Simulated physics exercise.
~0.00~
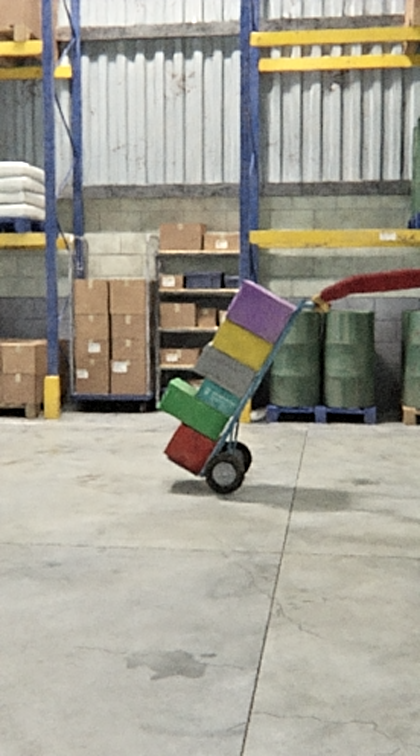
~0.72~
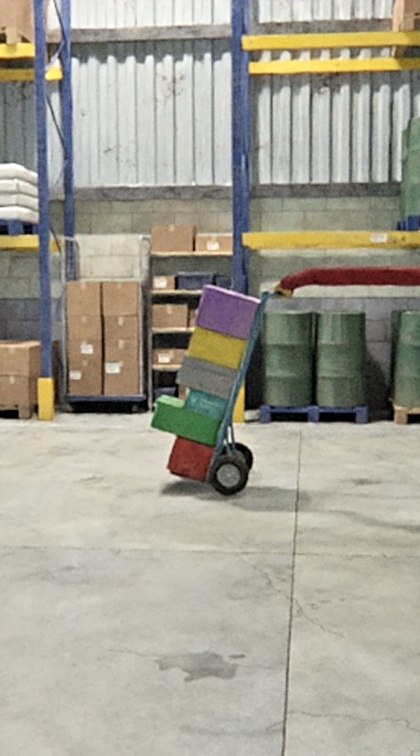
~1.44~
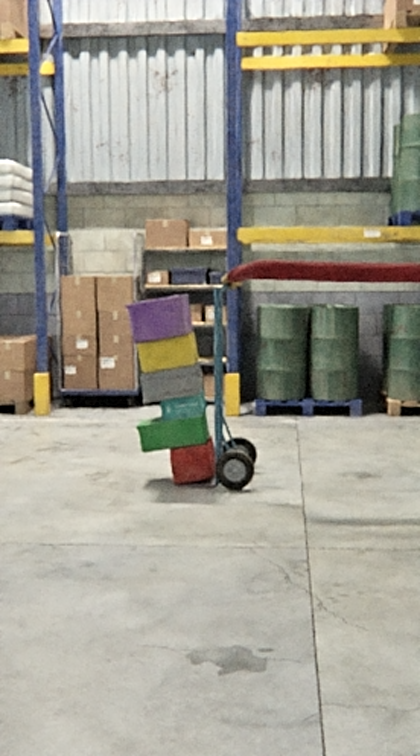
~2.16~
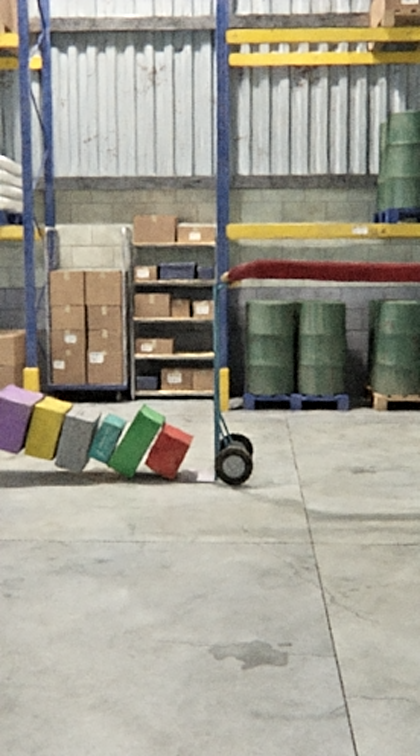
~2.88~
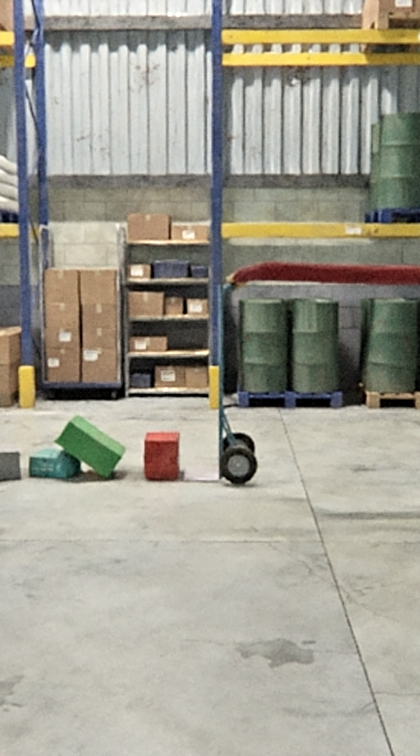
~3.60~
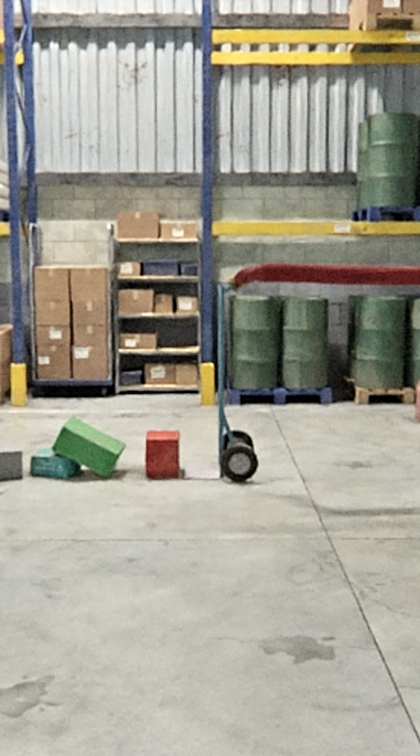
At the start, a sack truck leans back to the right in a warehouse, carrying a stack of six items, with purple on top and red at the bottom, while a red-sleeved arm grips its handle. The arm swings the truck upright, and the stack begins to tip leftward. With the truck standing straight, the whole column topples forward to the left and spills across the floor. The purple tote and yellow box go out of view. At the end, the green tote rests tilted against the turquoise box, part of the grey toolbox shows at the left edge, and the red parcel lies toppled beside the upright, still-held truck.
